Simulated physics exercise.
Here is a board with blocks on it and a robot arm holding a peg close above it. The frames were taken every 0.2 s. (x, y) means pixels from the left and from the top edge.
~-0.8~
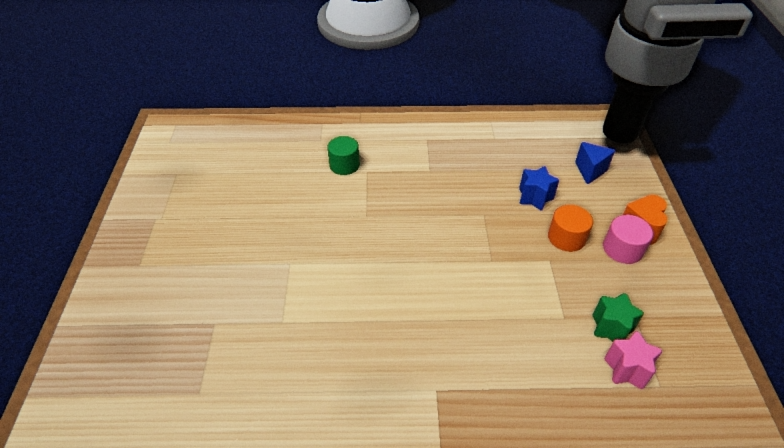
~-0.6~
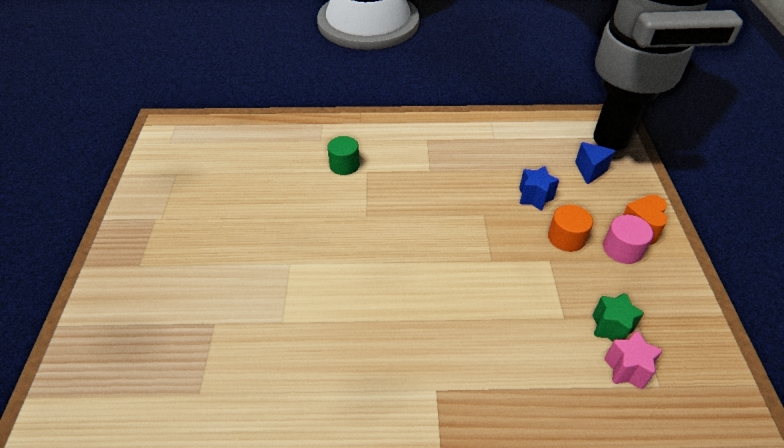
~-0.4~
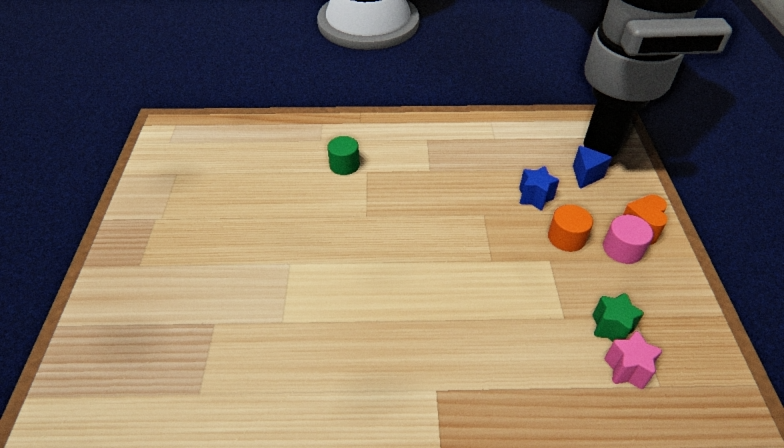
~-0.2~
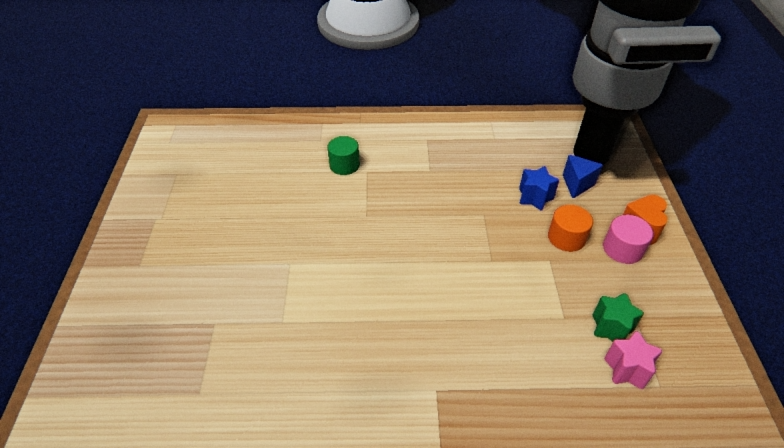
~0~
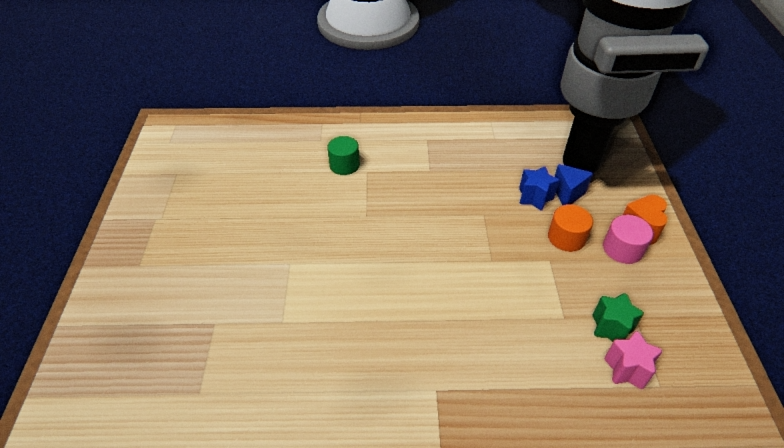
On a wooden board scattered with colored blocks, a robot arm at the upper right moves its dark peg down and left, pushing the blue triangular block a short way until it sits beside the blue star.
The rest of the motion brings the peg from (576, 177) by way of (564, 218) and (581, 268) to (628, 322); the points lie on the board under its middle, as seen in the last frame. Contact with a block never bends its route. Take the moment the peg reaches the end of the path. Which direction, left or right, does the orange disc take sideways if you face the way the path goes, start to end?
Shifted right.
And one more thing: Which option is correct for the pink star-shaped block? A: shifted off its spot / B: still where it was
Option A.
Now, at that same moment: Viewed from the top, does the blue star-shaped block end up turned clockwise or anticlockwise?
Seen from above, its turn is clockwise.
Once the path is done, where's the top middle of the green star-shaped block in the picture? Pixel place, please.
My best guess is (636, 336).
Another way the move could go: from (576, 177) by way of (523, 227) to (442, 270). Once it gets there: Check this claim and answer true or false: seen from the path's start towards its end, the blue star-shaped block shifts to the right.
Verdict: True.
What follows on the original path. One third of the way, peg at (569, 205); blue star-shaped block at (531, 183), turned 75° clockwise; orange disc at (573, 232); blue triangular block at (547, 211), turned 30° clockwise.
Two thirds of the way, peg at (587, 257); blue star-shaped block at (531, 183), turned 75° clockwise; orange disc at (576, 280); blue triangular block at (539, 219), turned 55° clockwise.
At the end, peg at (635, 310); blue star-shaped block at (531, 183), turned 75° clockwise; orange disc at (578, 295); blue triangular block at (539, 219), turned 55° clockwise; green star-shaped block at (636, 336), turned 30° clockwise; pink star-shaped block at (646, 371).
